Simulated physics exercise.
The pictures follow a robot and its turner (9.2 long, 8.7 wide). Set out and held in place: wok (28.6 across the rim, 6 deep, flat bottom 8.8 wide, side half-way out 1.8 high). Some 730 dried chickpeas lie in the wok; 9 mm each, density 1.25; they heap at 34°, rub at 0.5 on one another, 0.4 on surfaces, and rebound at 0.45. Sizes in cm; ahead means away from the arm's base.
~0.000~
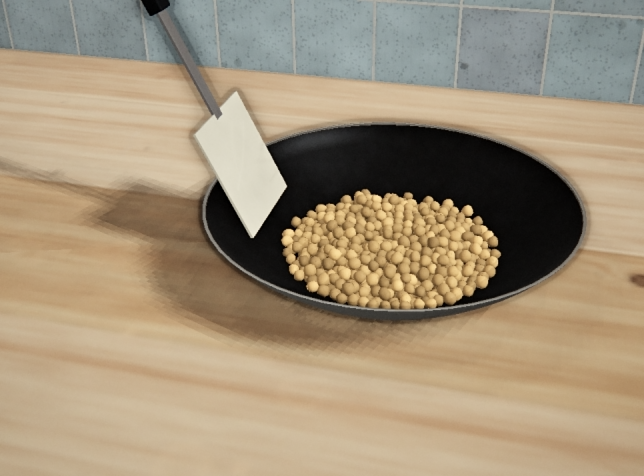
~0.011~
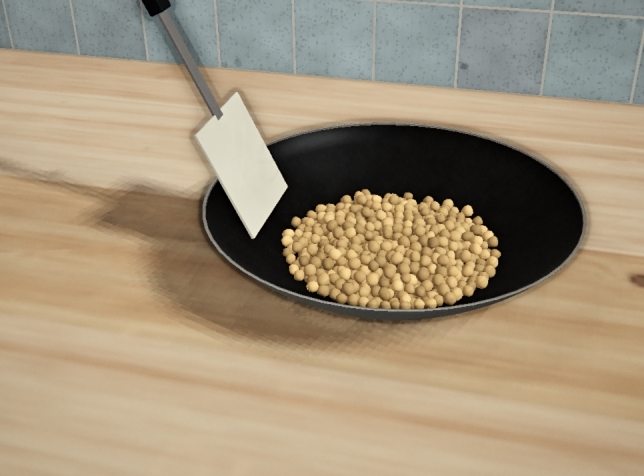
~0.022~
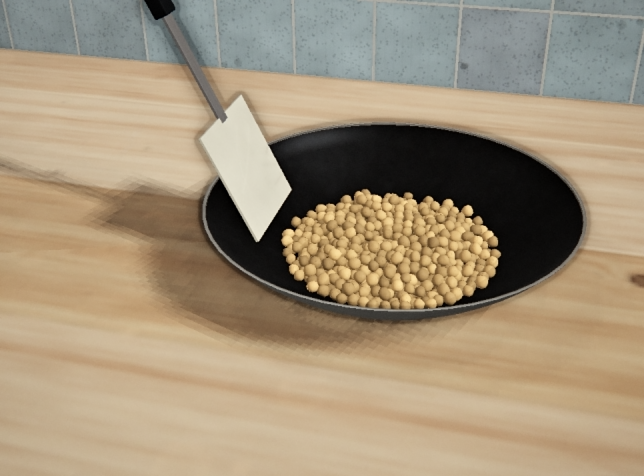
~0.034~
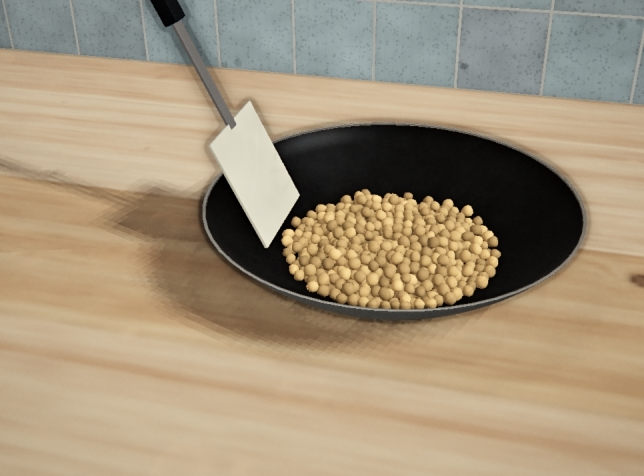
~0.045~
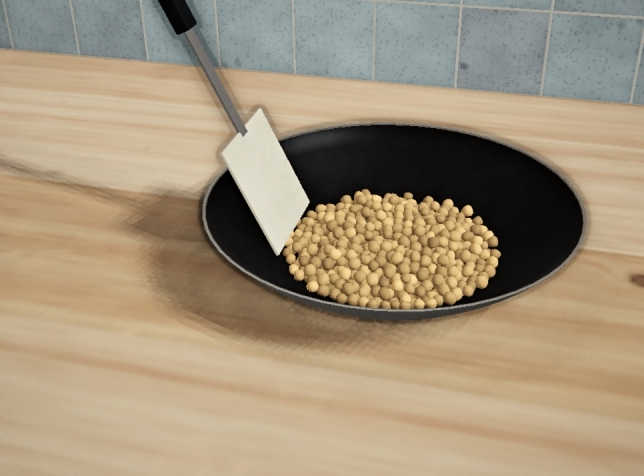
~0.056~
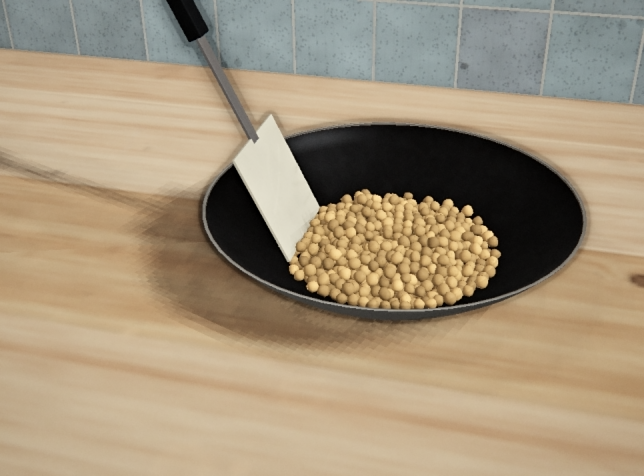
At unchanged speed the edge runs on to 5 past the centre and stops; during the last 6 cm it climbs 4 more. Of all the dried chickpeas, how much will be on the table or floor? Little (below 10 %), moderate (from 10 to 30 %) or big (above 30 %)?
Share on the table or floor: Little (below 10 %).
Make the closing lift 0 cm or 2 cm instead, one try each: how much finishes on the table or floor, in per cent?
Some 0 and 0 per cent.
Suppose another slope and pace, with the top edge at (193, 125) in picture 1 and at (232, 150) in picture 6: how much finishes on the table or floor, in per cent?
Some 5 per cent.
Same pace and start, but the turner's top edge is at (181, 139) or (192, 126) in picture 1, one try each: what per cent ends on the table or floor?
About 5 and 5 per cent.
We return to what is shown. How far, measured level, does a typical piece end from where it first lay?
Roughly 4 cm.
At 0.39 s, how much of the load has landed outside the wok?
Some 0 per cent.
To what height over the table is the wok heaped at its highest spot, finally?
Some 6.5 cm.
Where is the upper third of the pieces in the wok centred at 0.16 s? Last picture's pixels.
Near (437, 229).
By 0.11 s, sloping 64°, highest piece 7 above the table; 728 in the wok.
By 0.16 s, sloping 64°, highest piece 10 above the table; 728 in the wok.
By 0.39 s, sloping 64°, highest piece 15 above the table; 707 in the wok, 12 on the table or floor, 9 on the blade or in flight.
By 1.44 s, sloping 64°, highest piece 6 above the table; 706 in the wok, 22 on the table or floor.
Final count, 706 in the wok, 22 on the table or floor. That is 3 % on the table or floor.
